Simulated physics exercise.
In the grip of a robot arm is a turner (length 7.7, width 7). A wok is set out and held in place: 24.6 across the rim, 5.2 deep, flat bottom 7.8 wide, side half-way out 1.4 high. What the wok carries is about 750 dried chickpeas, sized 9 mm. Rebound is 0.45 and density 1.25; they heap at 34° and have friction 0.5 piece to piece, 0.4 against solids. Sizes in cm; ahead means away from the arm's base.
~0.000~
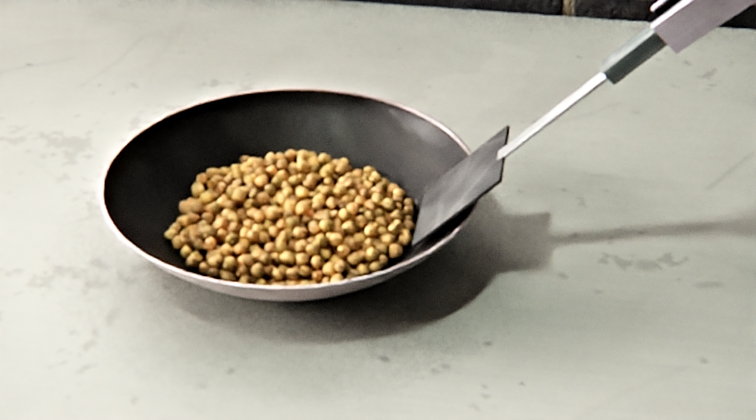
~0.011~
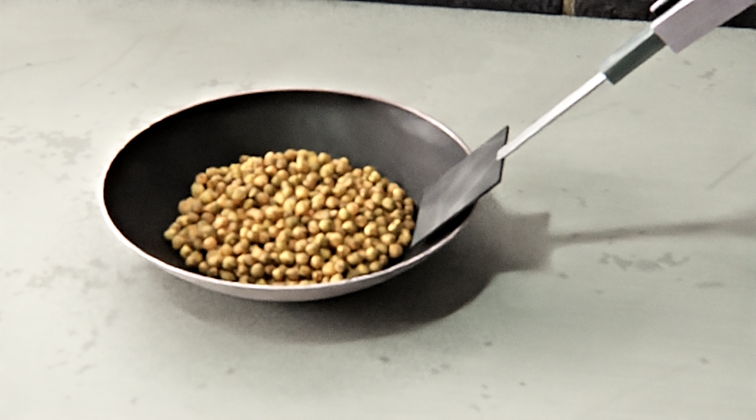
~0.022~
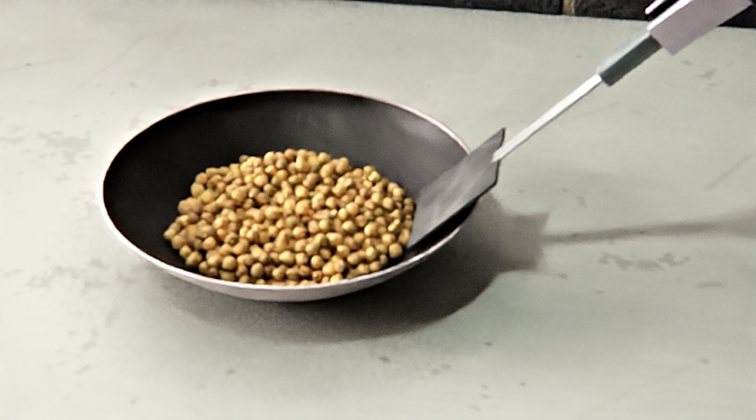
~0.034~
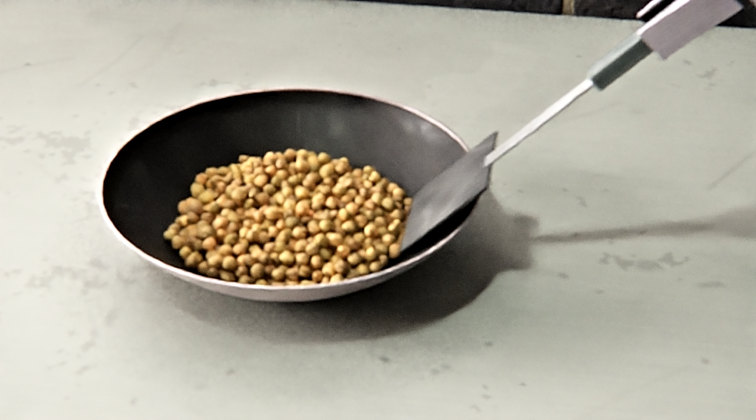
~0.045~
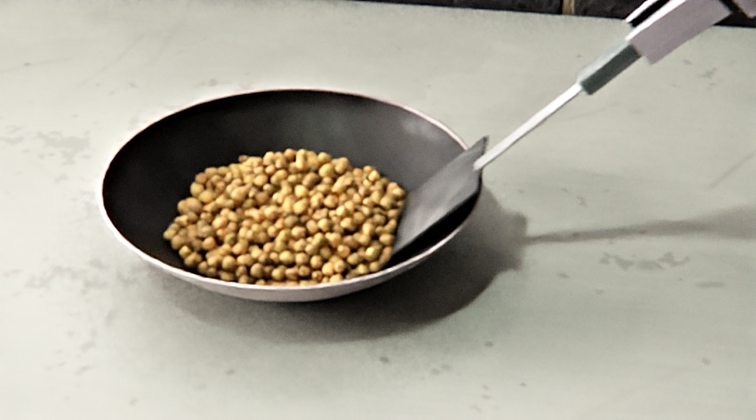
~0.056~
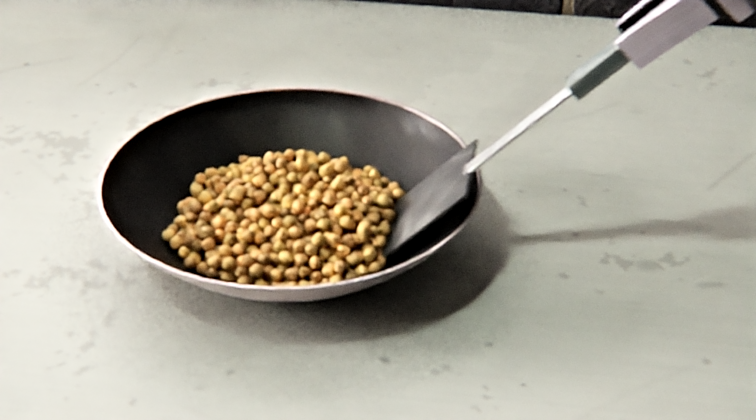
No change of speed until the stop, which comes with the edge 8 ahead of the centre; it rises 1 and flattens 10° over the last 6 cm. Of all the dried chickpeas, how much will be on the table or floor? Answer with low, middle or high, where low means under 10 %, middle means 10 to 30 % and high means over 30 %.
Middle.
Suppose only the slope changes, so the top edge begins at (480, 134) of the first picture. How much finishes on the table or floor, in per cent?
Around 20 percent ends up on the table or floor.
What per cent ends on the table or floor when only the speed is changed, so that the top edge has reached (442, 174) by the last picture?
Estimate: Close to 40 %.
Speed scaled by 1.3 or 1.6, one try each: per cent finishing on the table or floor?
I'd say near 25 and then near 35 per cent.
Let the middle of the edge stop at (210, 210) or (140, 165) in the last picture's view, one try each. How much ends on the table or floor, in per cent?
About 0 and 35 per cent.
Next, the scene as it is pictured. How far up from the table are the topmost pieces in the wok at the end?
Height at rest: Roughly 6.5 cm.
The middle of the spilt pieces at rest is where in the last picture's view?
Near (41, 218).
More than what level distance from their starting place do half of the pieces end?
Around 5 cm, measured level.
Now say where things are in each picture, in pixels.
In the first frame, the turner top edge at (505, 153), sloping 46°; upper third of the load around (293, 212), from x 170 to 410, top at y 155; 746 in the wok.
In the second frame, the turner top edge at (504, 153), sloping 46°; upper third of the load around (293, 212), from x 170 to 410, top at y 155.
In the third frame, the turner top edge at (501, 155), sloping 46°; upper third of the load around (293, 212), from x 170 to 410, top at y 155.
In the fourth frame, the turner top edge at (492, 159), sloping 46°; upper third of the load around (293, 212), from x 170 to 410, top at y 155.
In the fifth frame, the turner top edge at (482, 163), sloping 46°; upper third of the load around (293, 211), from x 170 to 405, top at y 155.
In the sixth frame, the turner top edge at (472, 167), sloping 46°; upper third of the load around (292, 209), from x 170 to 400, top at y 155; 746 in the wok.
After 0.15 s, sloping 46°, highest piece 4 above the table; 746 in the wok.
After 0.24 s, sloping 42°, highest piece 6 above the table; 746 in the wok.
After 0.49 s, sloping 36°, highest piece 6 above the table; 601 in the wok, 139 on the table or floor, 6 on the blade or in flight.
After 1.54 s, sloping 36°, highest piece 6 above the table; 600 in the wok, 146 on the table or floor.
In the end, 600 in the wok, 146 on the table or floor. That is 20 % on the table or floor.
